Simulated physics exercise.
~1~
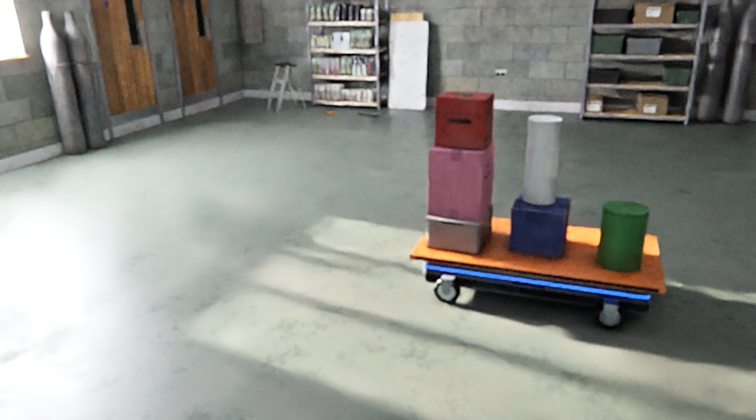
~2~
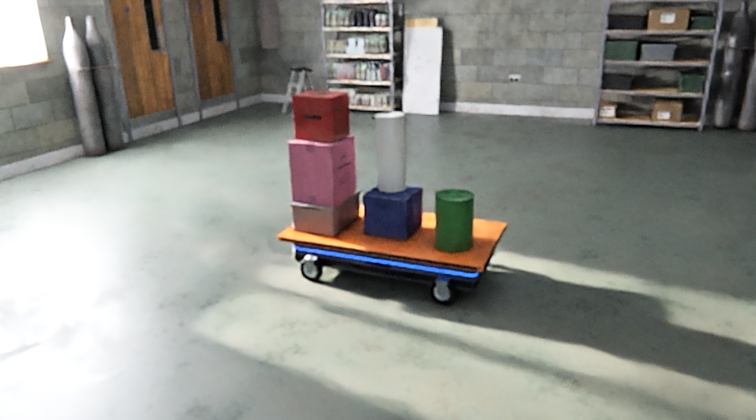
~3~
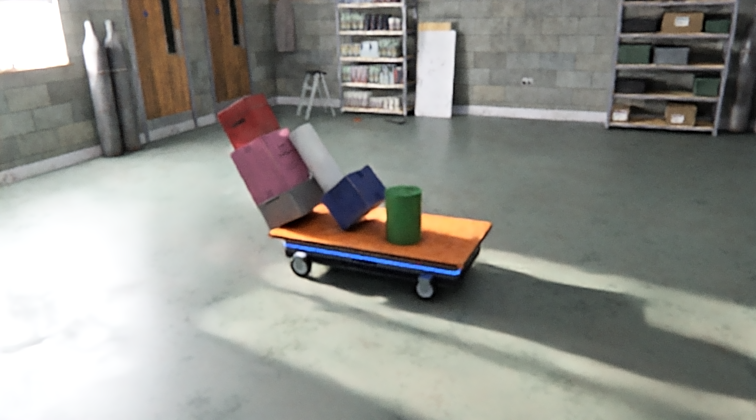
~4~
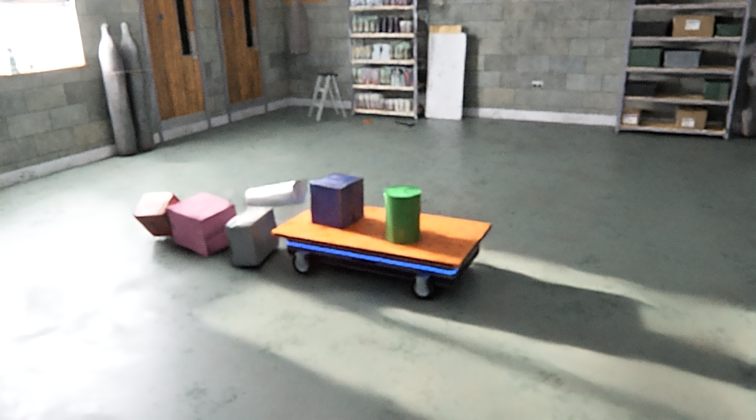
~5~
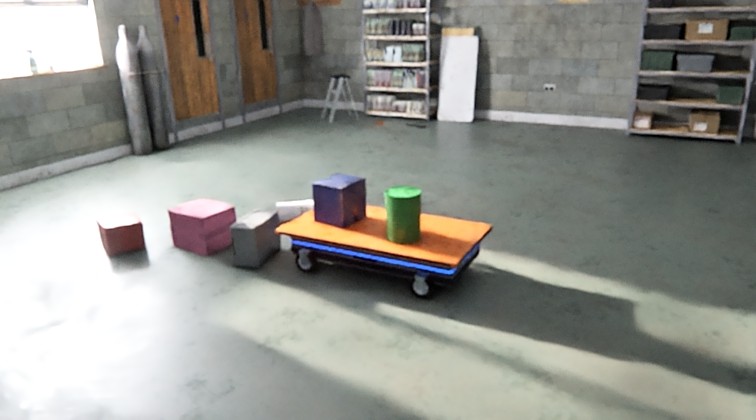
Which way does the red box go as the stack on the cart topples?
The red box moves to the left, falling off the cart's left end and ending up on the floor.
